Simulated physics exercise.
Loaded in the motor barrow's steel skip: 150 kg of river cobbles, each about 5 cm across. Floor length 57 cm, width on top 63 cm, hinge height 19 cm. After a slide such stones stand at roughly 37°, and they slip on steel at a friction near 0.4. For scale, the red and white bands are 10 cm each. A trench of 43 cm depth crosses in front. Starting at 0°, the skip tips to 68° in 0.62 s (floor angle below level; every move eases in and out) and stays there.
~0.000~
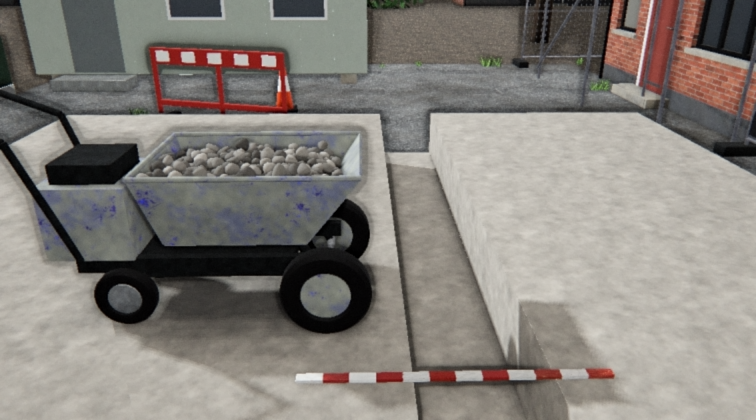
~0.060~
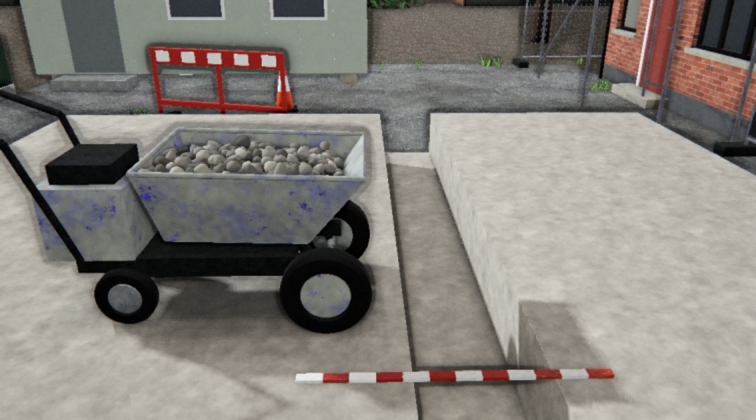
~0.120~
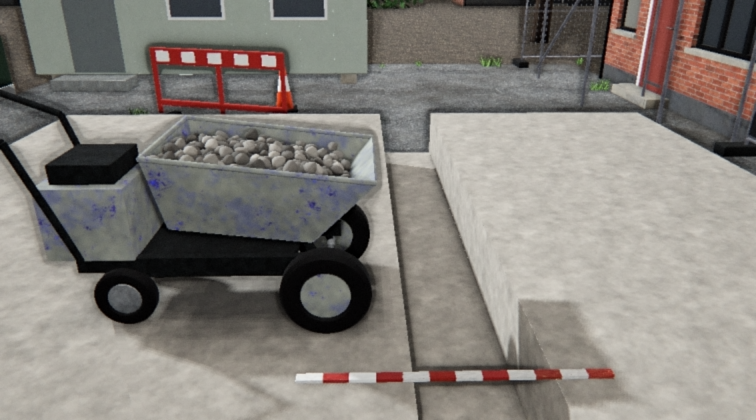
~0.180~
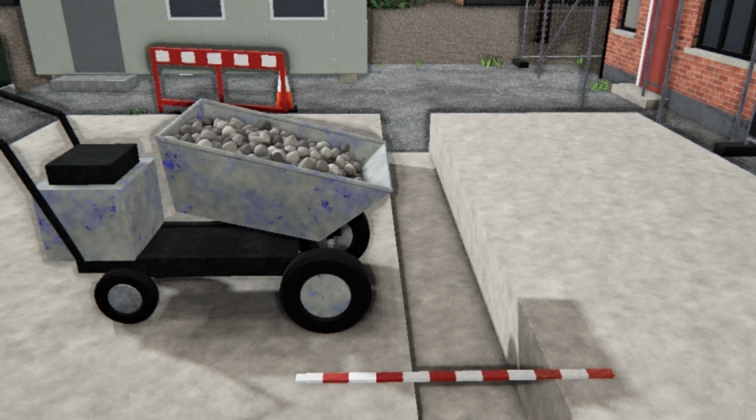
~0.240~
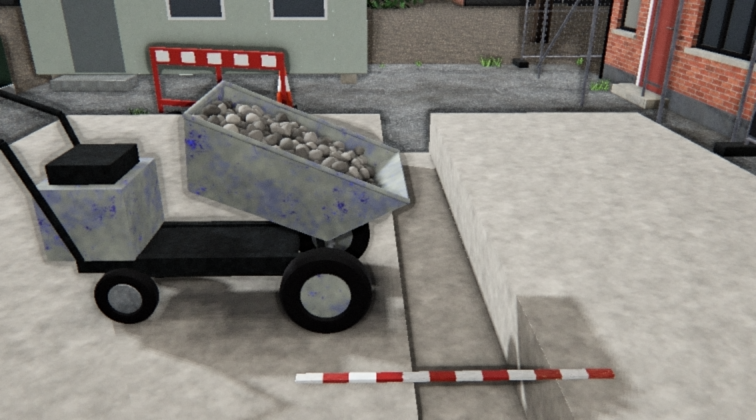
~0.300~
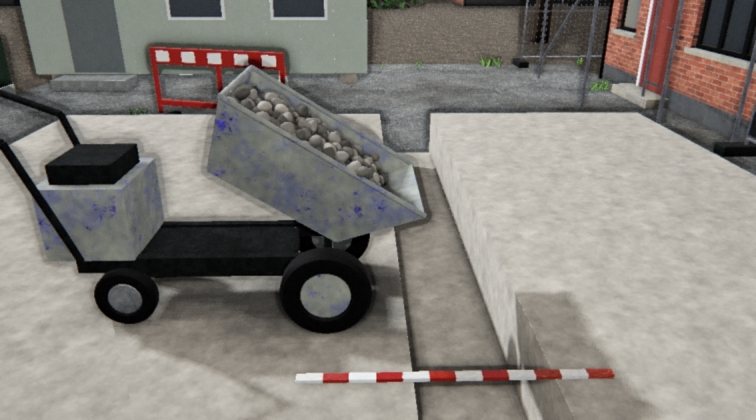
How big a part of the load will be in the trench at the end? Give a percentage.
Roughly 70 per cent ends in the trench.
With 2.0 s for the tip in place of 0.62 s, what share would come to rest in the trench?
In that case some 95 per cent.
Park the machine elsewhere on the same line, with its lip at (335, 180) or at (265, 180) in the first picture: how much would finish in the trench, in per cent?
About 85 and 90 per cent.
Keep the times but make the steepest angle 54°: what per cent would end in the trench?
In that case some 40 per cent.
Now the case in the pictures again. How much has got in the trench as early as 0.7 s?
Some 20 per cent.
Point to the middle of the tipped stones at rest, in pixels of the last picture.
Around (488, 349).
After 0.5 s the floor is at 57°; 100 % in the skip; the foremost stones are at (428, 221).
After 0.7 s the floor is at 68°; 78 % in the skip, 22 % in the trench; the foremost stones are at (524, 290).
After 1.1 s the floor is at 68°; 24 % in the skip, 47 % in the trench, 29 % past the trench; the foremost stones are at (676, 274).
After 3.0 s the floor is at 68°; 0 % in the skip, 70 % in the trench, 30 % past the trench; the foremost stones are past the picture's edge.
